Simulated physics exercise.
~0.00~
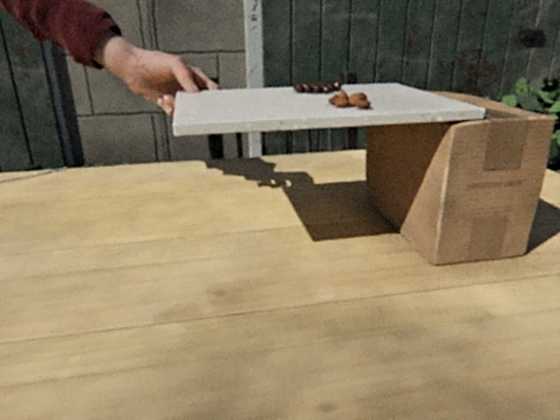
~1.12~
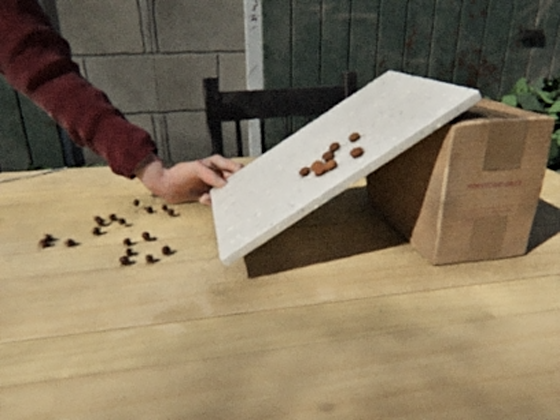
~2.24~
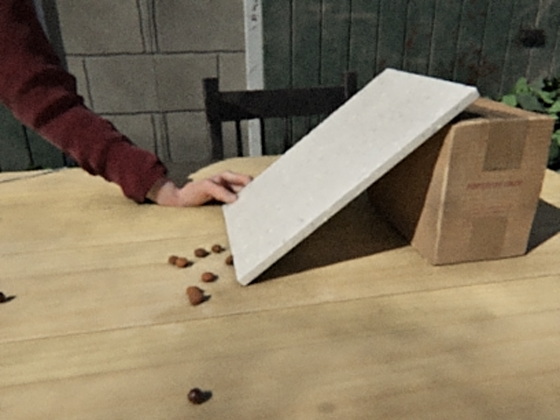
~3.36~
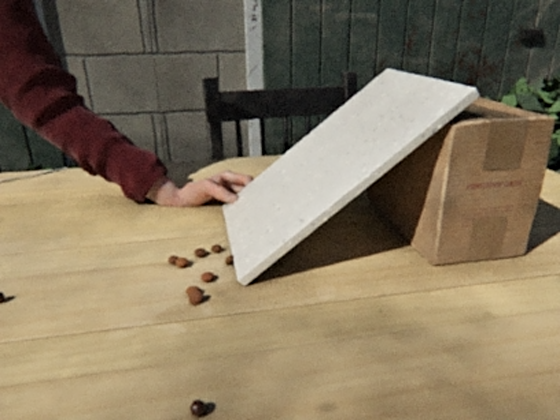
On a sunlit wooden table in front of a block wall and dark fence, a hand holds up the left end of a pale board whose other end rests on a cardboard box. Two small groups of brown, nut-like pieces sit on top, one behind the other. As the hand lowers its end, the back group leaves the board first and scatters across the table to the left. The front group slides down later, once the slope is steeper. Finally the board rests on the table, with the front group mostly near its foot and the back group farther away, much of it out of sight.
